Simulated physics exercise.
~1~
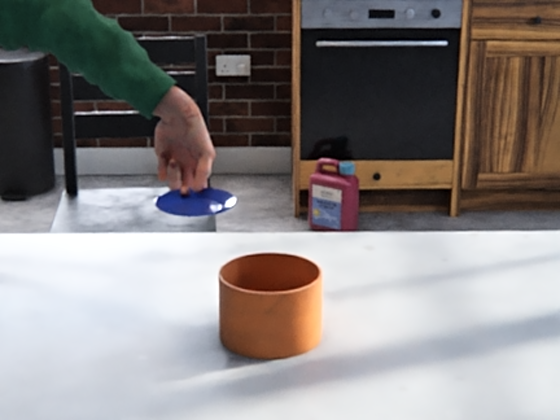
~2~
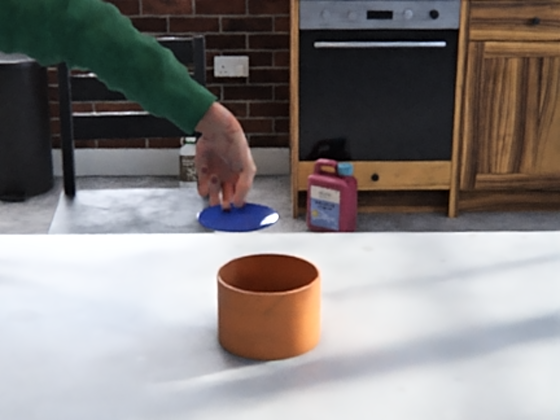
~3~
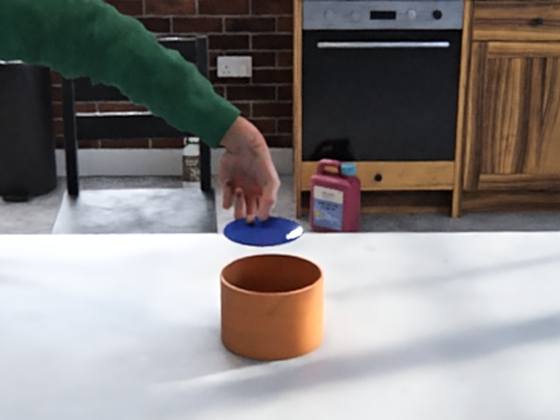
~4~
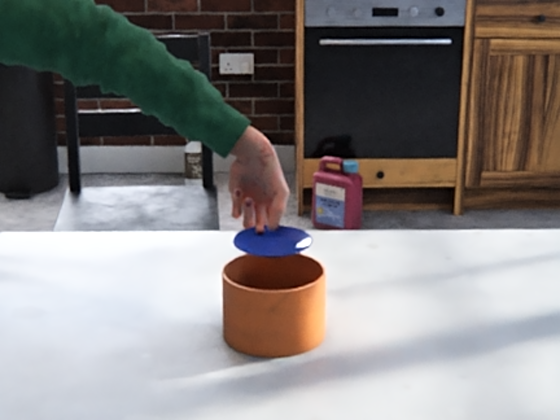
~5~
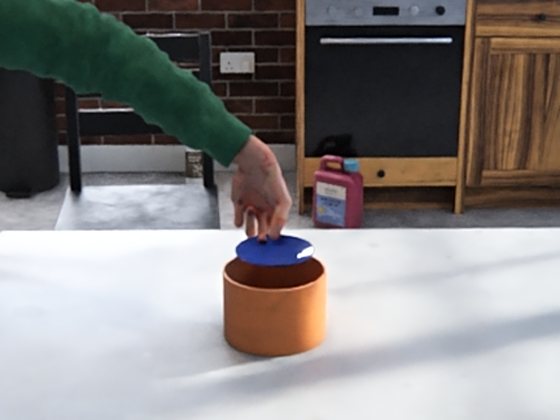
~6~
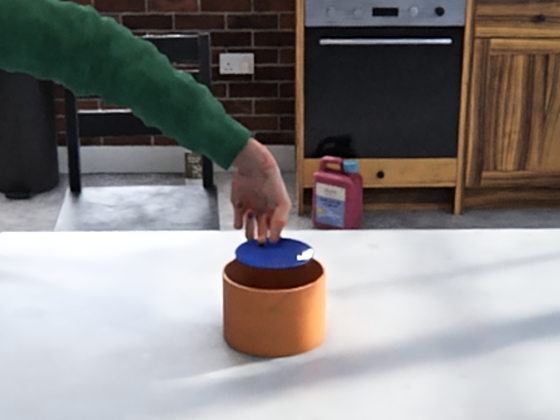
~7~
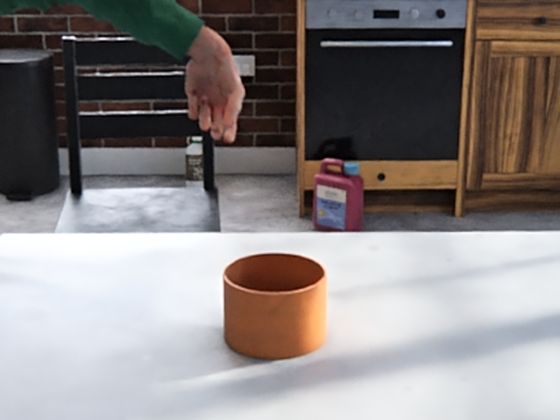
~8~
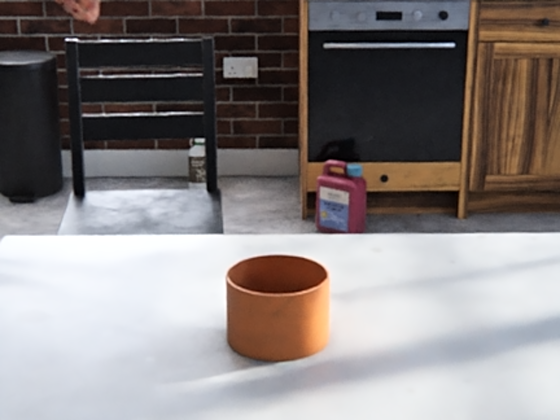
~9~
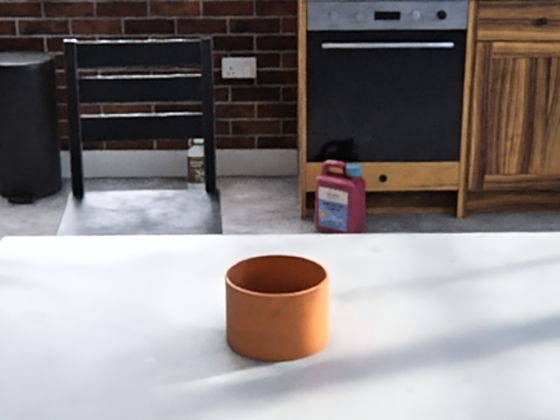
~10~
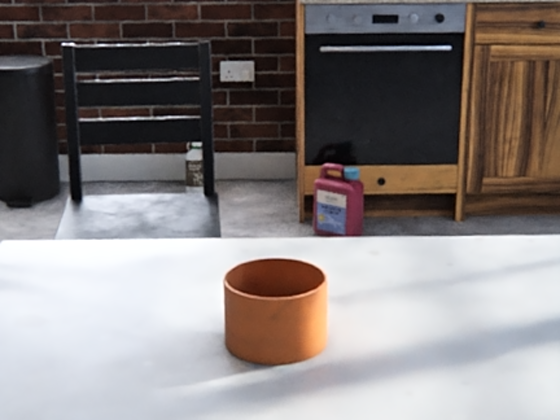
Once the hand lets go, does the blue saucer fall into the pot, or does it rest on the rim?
The blue saucer falls into the pot. It slips past the rim and drops inside, out of sight.
